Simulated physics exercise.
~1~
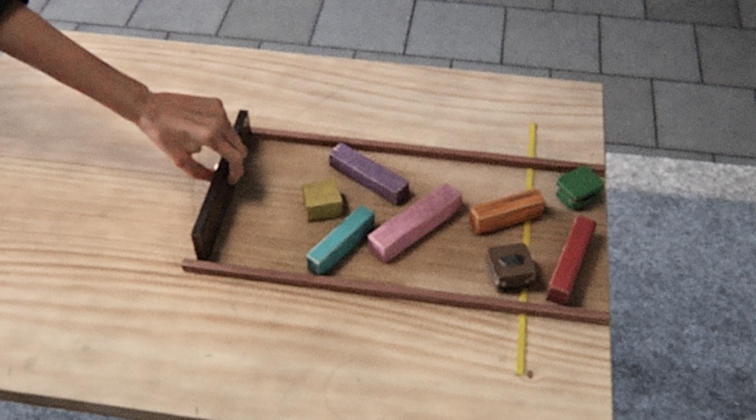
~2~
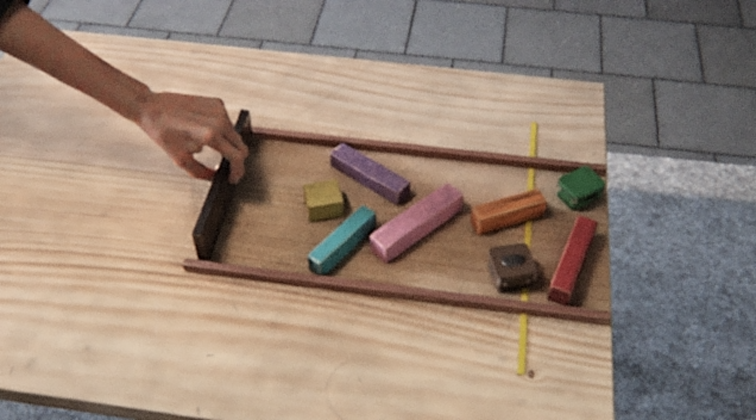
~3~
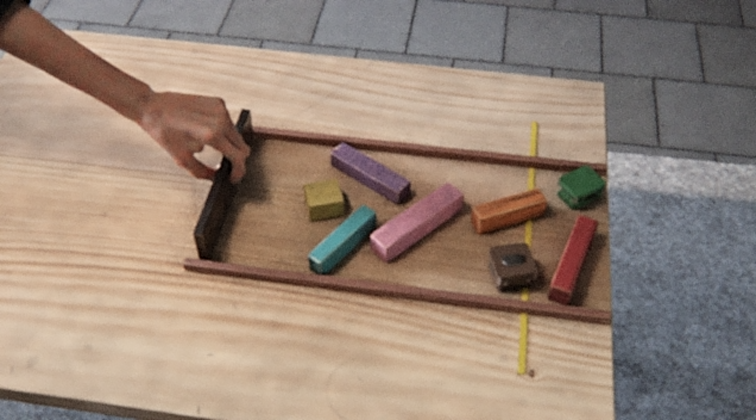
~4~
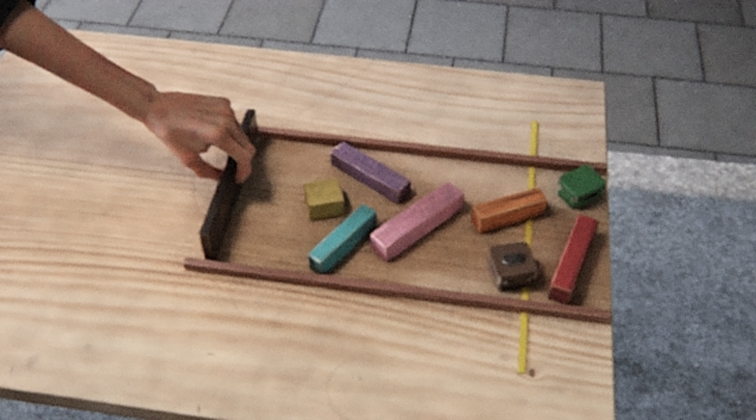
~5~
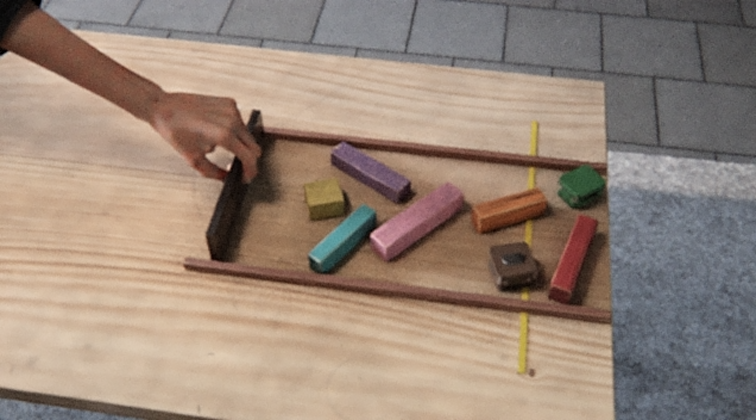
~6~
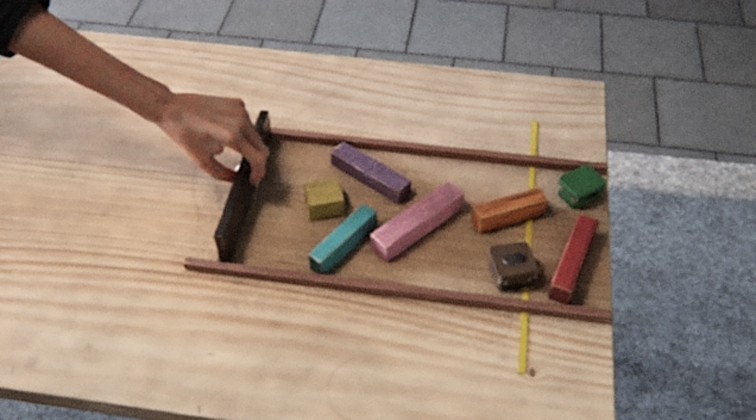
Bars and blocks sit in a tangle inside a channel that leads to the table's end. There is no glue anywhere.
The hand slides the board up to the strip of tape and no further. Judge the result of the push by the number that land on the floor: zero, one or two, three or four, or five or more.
What drops is a single piece or a pair.
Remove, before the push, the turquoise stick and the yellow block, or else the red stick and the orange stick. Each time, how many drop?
I'd say 0 the first time and 0 the second time.
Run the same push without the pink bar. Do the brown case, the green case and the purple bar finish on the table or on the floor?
Taking them one by one, the brown case holds its spot, the green case drops away and the purple bar holds its spot.
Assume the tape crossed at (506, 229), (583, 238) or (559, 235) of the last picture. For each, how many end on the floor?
Going through them in order, you'd see 1, 6 and 5.
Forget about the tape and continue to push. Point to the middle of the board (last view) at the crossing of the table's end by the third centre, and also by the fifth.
First about (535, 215), next about (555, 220).
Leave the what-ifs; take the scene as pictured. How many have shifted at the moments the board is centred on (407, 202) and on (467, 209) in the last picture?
So 5, and at the other place 7.
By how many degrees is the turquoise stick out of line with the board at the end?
The angle is about 30 degrees.
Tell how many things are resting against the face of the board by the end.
The answer is 3.
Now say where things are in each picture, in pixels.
The first picture shows green case (579, 189); red stick (572, 260); brown case (510, 268); board (224, 183); tape (527, 233).
The second picture shows red stick (573, 259); orange stick (508, 211).
The third picture shows brown case (512, 268); pink bar (418, 222).
The fourth picture shows green case (581, 188); purple bar (370, 172).
The fifth picture shows red stick (574, 258); turquoise stick (343, 239).
The sixth picture shows green case (581, 188); red stick (574, 258); brown case (512, 267); board (245, 184); tape (529, 231).
A little later, none off yet; green case at rest near (581, 188); red stick at rest near (574, 258); brown case at rest near (512, 267).
Next, none off yet; green case at rest near (583, 187); red stick shifted a little near (607, 267); brown case shifted about its own width near (568, 284).
When it is over, the number that fall off is one or two; down, orange stick and red stick.
